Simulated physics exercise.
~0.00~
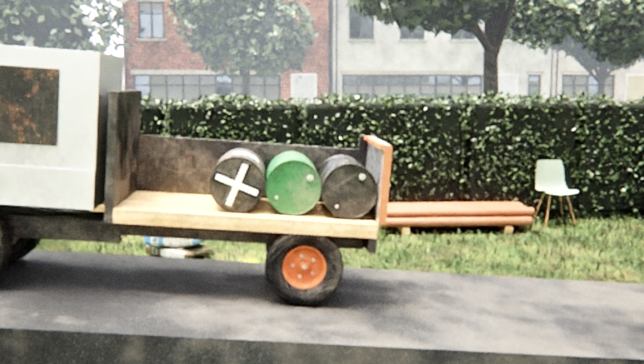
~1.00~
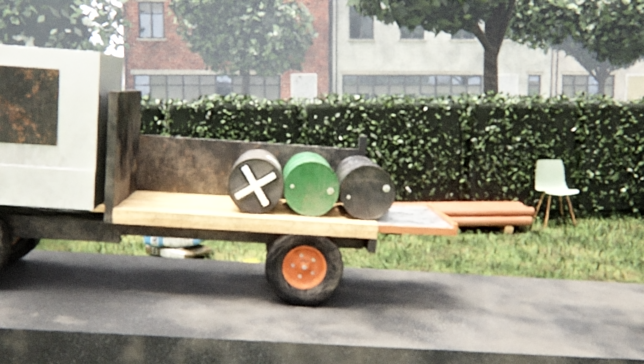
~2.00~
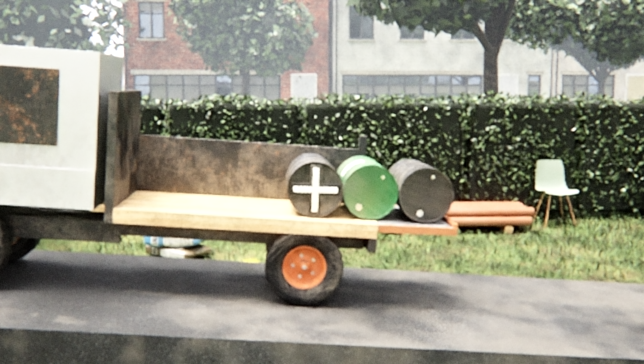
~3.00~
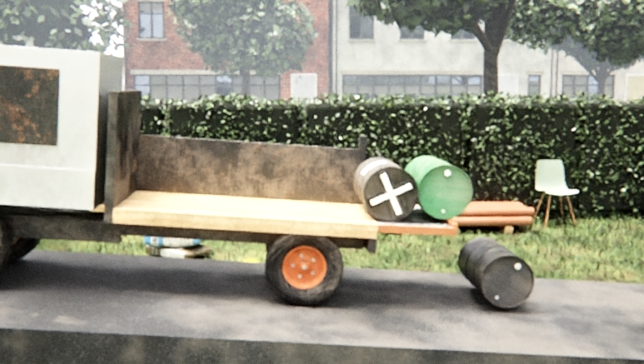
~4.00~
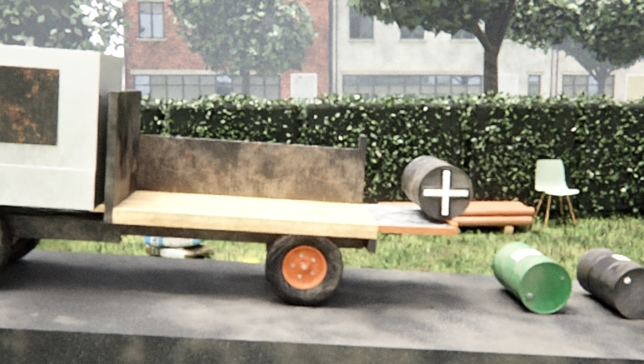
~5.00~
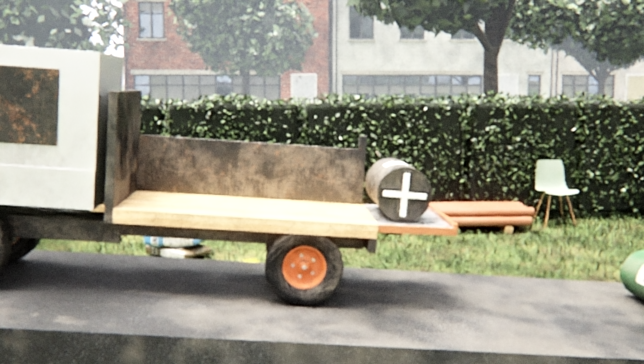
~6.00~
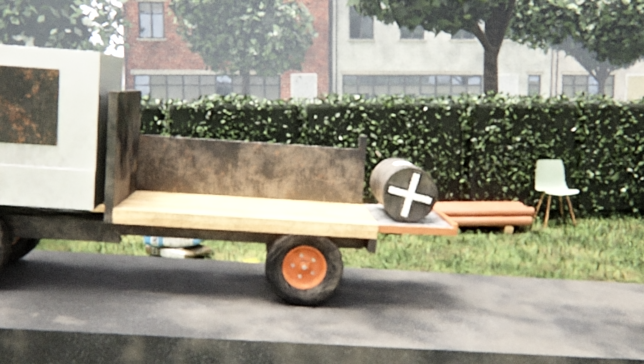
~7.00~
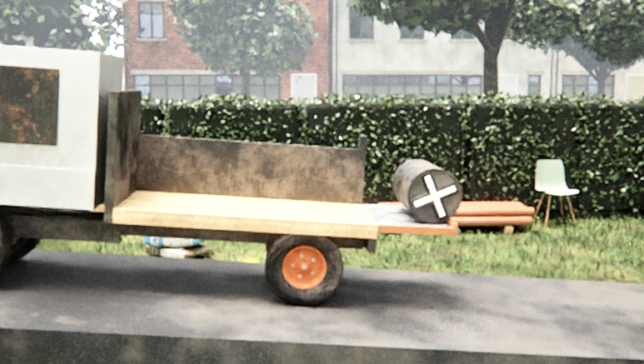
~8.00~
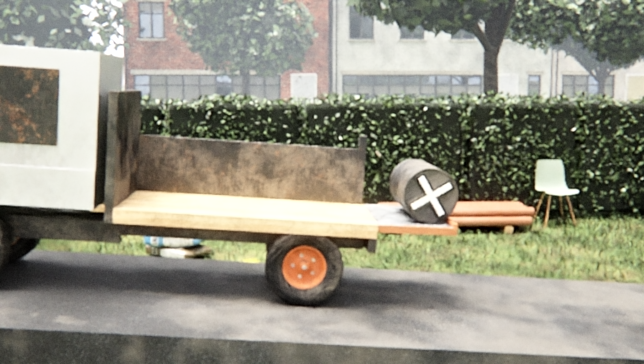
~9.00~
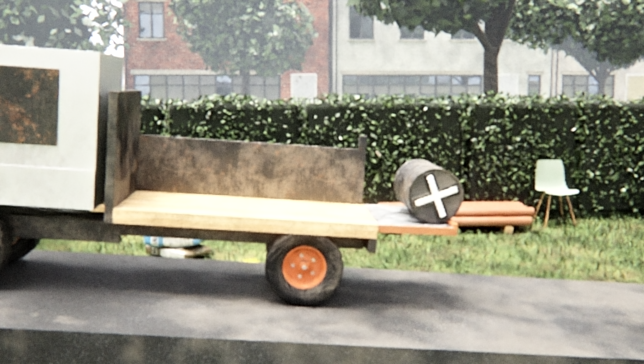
Three drums rolling right along a truck bed onto its lowered tailgate, two dropping to the road, the cross-marked one staying on.
